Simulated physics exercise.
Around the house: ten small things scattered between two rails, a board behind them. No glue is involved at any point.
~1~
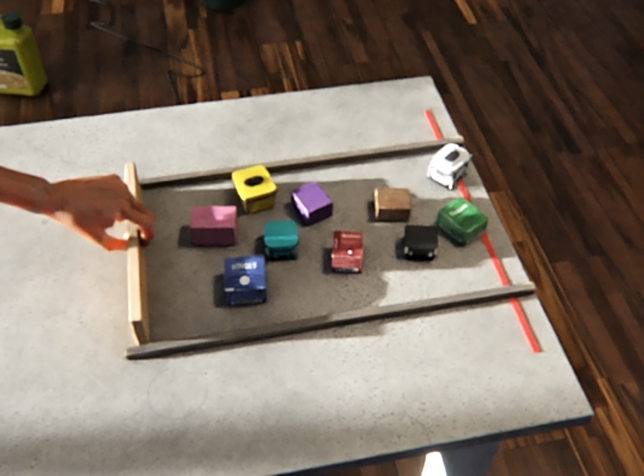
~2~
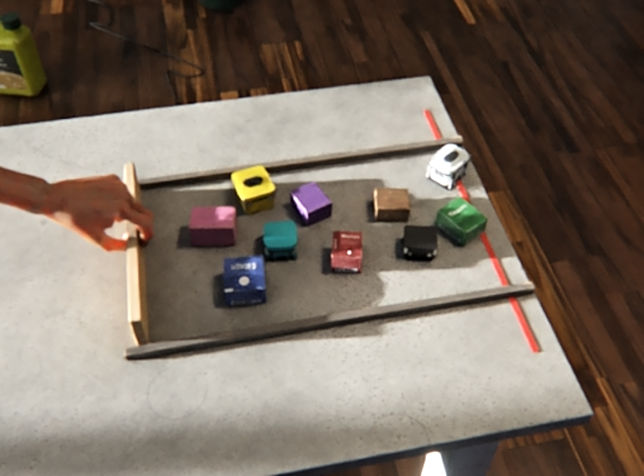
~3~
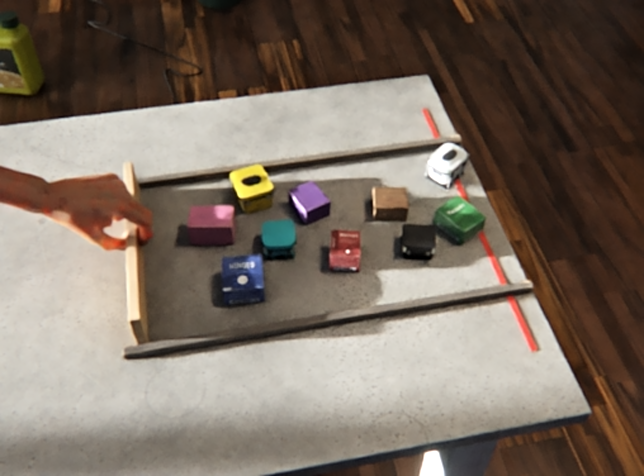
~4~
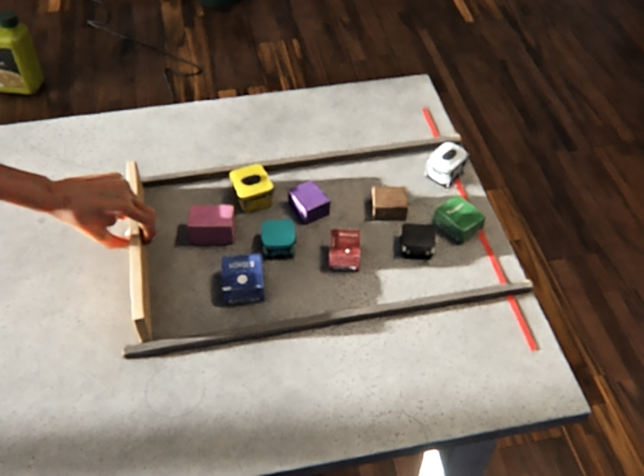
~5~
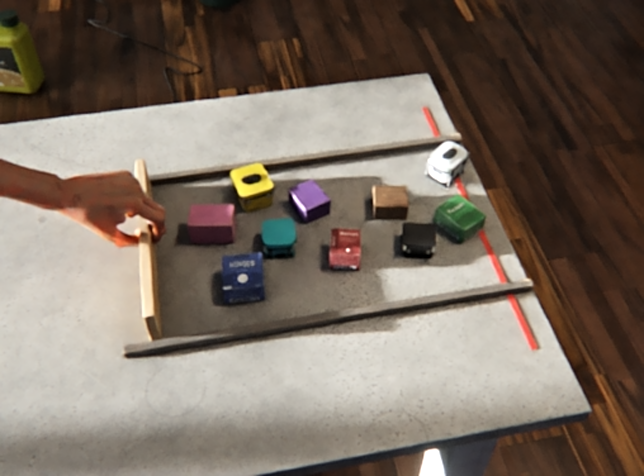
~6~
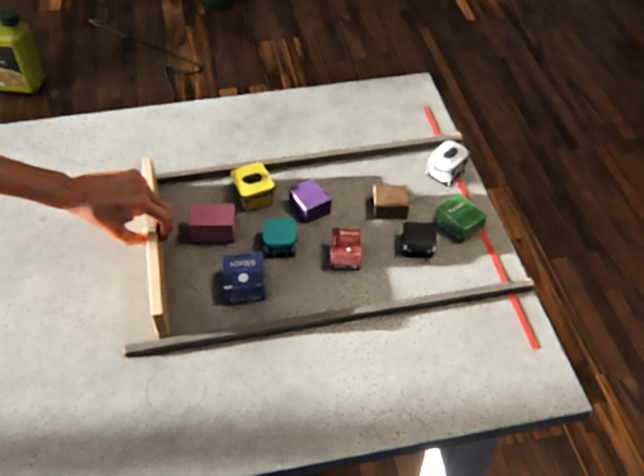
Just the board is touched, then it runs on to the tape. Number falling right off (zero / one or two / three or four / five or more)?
I predict more than four will slip off.
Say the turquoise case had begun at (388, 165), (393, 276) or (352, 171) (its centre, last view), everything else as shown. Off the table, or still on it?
Lab note - turquoise case, per position: Is gone; is safe; is gone.
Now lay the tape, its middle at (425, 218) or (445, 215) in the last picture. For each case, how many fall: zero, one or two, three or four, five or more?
Either three or four; more than four.
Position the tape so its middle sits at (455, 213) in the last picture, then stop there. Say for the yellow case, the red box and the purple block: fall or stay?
Yellow case stays put, red box goes off, purple block goes off.
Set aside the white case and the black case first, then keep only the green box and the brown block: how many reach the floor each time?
4, then 4.
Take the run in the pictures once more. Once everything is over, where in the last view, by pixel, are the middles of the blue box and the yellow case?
The blue box settles near (509, 238); as for the yellow case, near (469, 159).
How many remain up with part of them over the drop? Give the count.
4 in all.
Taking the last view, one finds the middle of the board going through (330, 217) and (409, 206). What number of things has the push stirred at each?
That makes 8 at the first spot and 10 at the second.
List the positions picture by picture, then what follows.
In the first picture, white case (449, 166); green box (462, 221); black case (420, 243); board (137, 249); tape (474, 214).
In the second picture, green box (462, 221); brown block (392, 205).
In the third picture, black case (418, 242); yellow case (252, 189).
In the fourth picture, white case (446, 165); red box (345, 250).
In the fifth picture, green box (460, 219); blue box (243, 278).
In the sixth picture, white case (448, 163); green box (461, 218); black case (419, 240); board (155, 243); tape (472, 210).
Soon after, none off yet; white case at rest near (448, 163); green box at rest near (461, 218); black case at rest near (419, 240).
Then, none off yet; white case at rest near (450, 162); green box moved about its own width near (493, 211); black case moved well along near (470, 231).
At rest, the number that fall off is five or more; fallen, purple block, red box, brown block, black case, green box and white case.
